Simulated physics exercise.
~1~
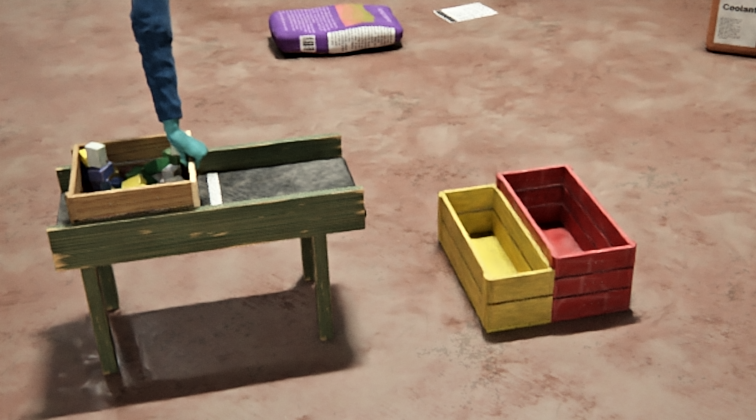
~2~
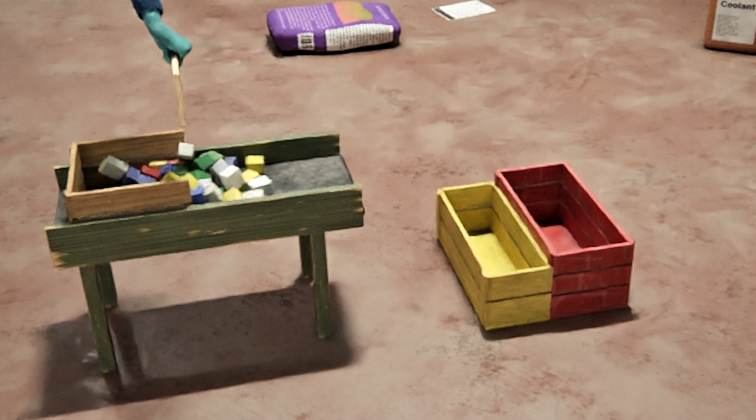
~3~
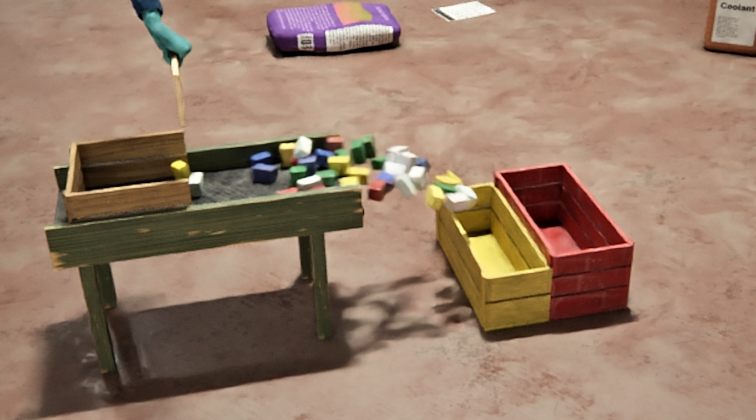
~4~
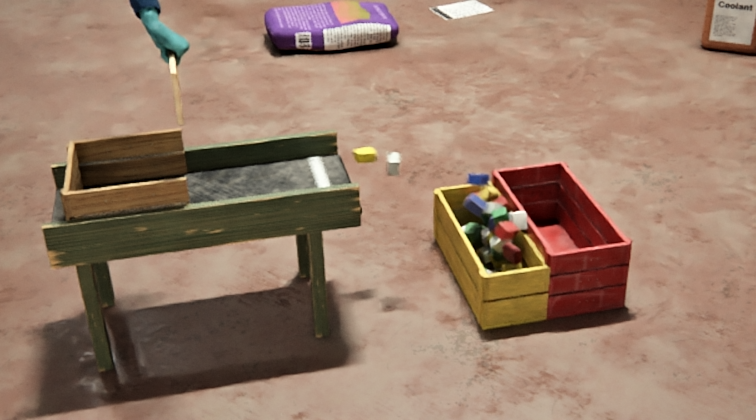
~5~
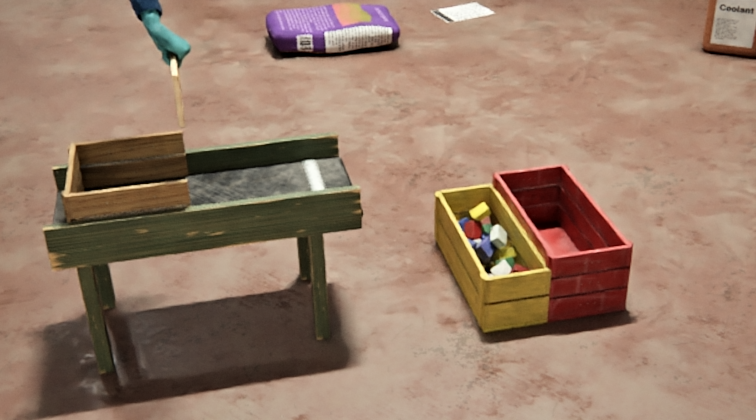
On a stained reddish floor, a gloved hand lifted the gate of a wooden pen on a green table, and colourful toy bricks rode the belt rightward, flew off its end and landed in the yellow tote, leaving the red tub beside it empty.
